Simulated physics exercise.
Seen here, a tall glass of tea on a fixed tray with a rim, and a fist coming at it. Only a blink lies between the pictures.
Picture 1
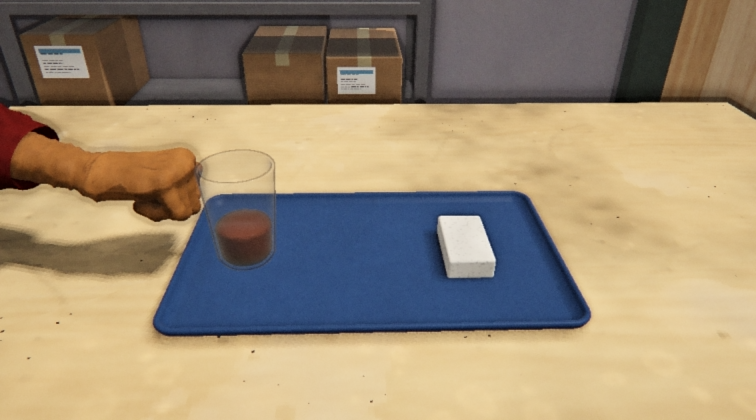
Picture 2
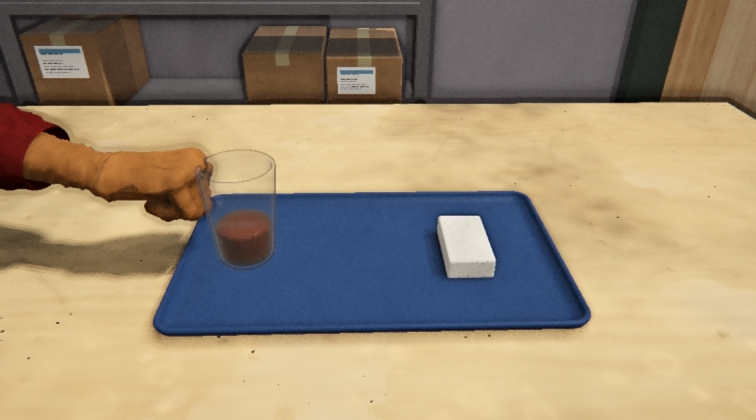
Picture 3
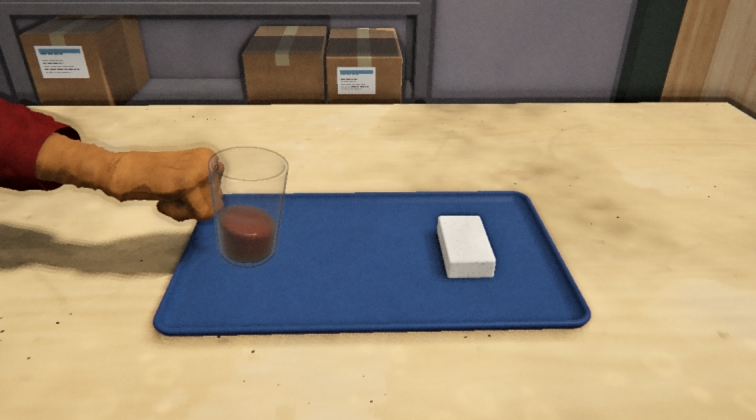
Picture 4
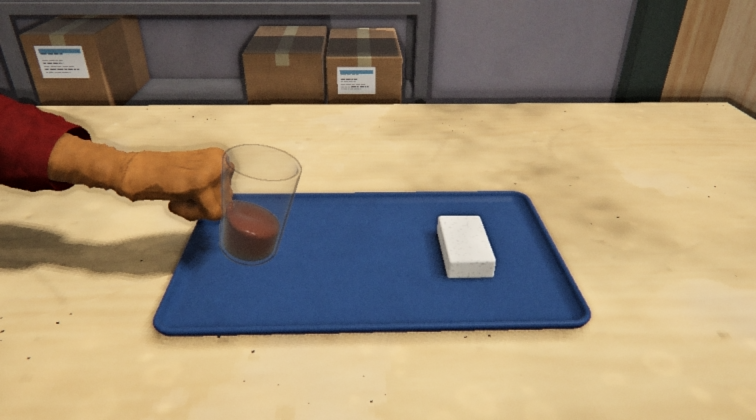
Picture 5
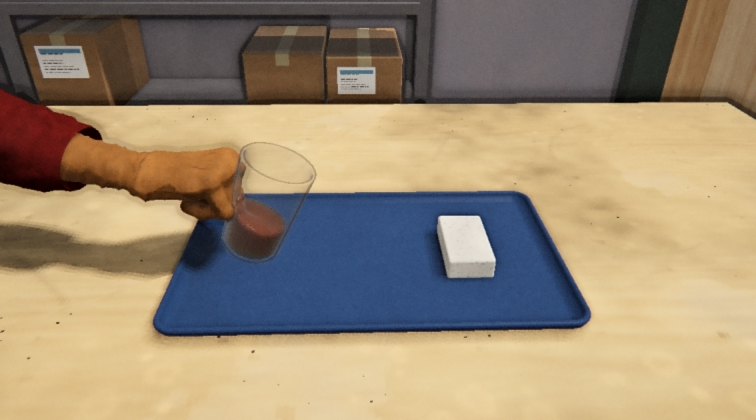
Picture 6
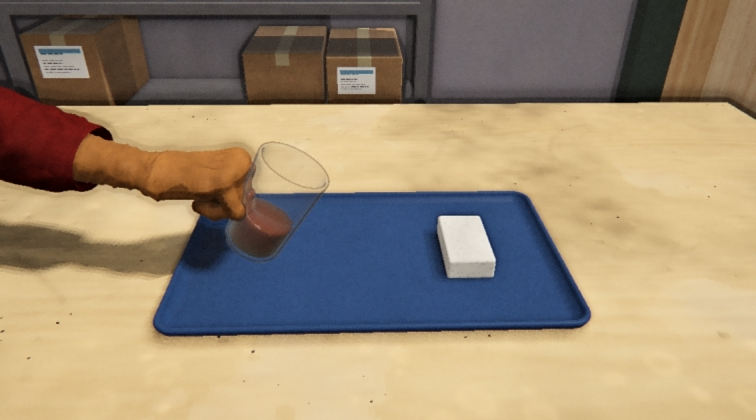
A gloved fist came up against a clear cup of dark red liquid on a blue tray and leaned it steadily rightward, toward a white block that stayed still.
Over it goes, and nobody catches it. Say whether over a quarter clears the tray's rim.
As it turns out, under a quarter gets off the tray.
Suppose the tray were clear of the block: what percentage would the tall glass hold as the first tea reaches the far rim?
It comes to 35 per cent or so.
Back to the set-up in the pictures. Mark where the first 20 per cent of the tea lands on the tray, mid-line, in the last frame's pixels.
Near (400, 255).
A moment on, the tall glass lies on its side and 99 per cent is in the glass, 1 on the tray and 0 above or beyond its rim.
Next, the tall glass lies on its side and 50 per cent is in the glass, 34 on the tray and 16 above or beyond its rim.
Then the tall glass lies on its side and 27 per cent is in the glass, 44 on the tray and 29 above or beyond its rim.
Later the tall glass lies on its side and 15 per cent is in the glass, 79 on the tray and 6 above or beyond its rim.
Finally, 94 per cent is held by tray and glass, 6 is off the tray.
